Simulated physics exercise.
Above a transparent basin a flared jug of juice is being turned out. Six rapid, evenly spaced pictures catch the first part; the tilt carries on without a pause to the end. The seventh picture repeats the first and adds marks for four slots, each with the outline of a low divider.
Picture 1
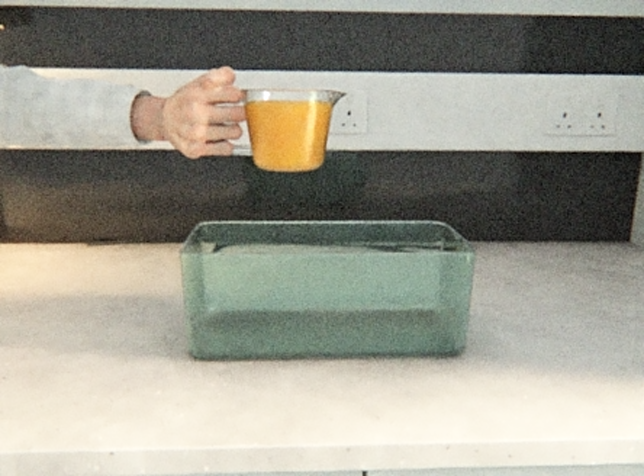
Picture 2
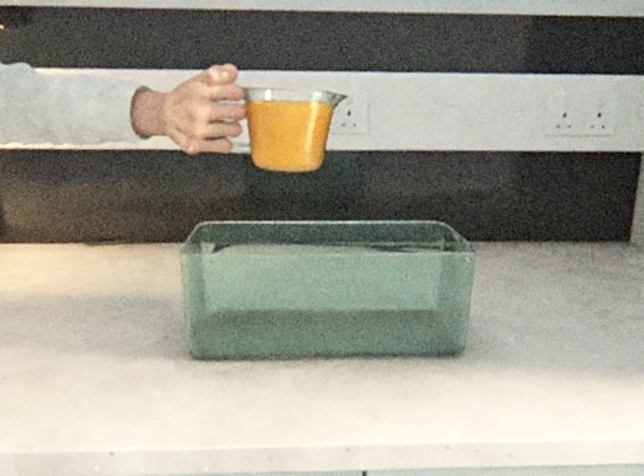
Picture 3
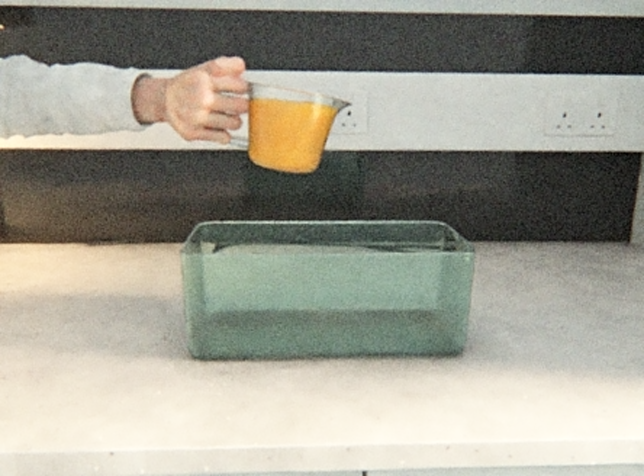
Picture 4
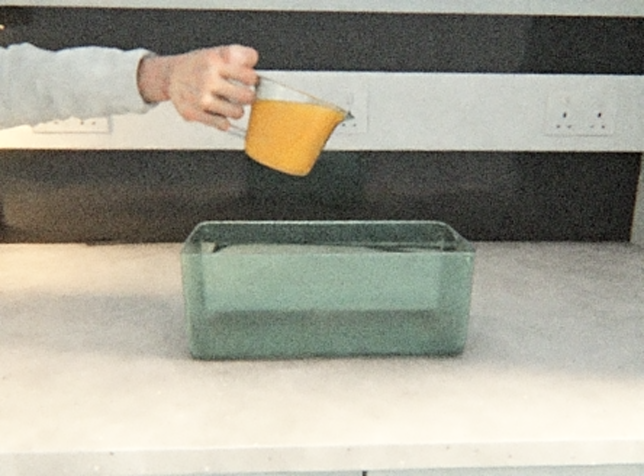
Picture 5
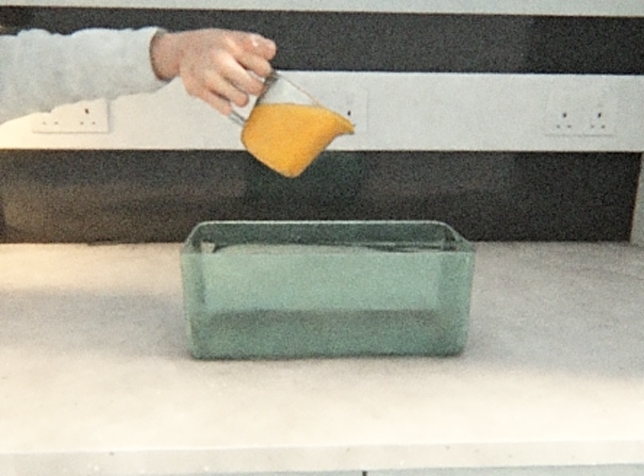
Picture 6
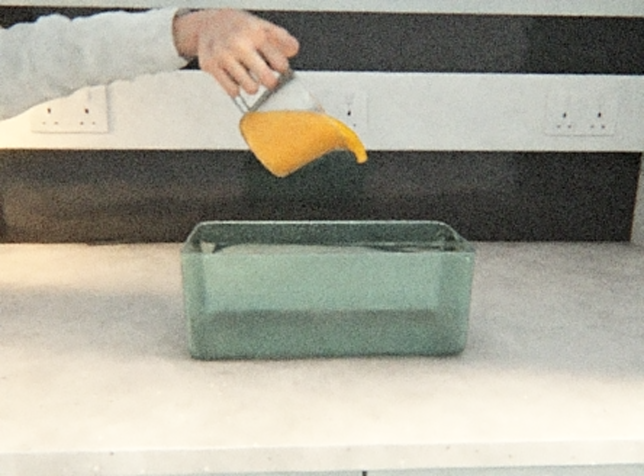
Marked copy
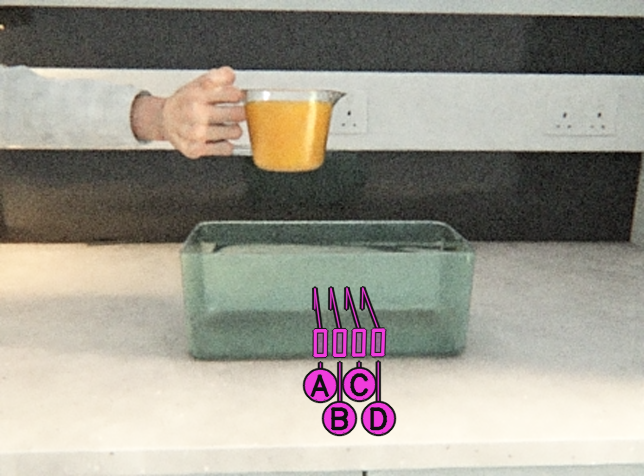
Above a transparent basin, a hand tilts a flared jug until juice passes its lip.
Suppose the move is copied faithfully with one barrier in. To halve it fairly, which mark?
Go for D.
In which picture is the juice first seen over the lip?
In picture 5.
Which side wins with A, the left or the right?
The right side.
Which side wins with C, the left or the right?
The right side.
On the marked copy, A at (320, 363); B at (339, 362); C at (359, 362); D at (378, 362).
Choosing A, about 10 % ends left of the wall and 88 % right of it.
Choosing B, about 12 % ends left of the wall and 86 % right of it.
Choosing C, about 19 % ends left of the wall and 80 % right of it.
Choosing D, about 46 % ends left of the wall and 51 % right of it; 3 % is lost outside.
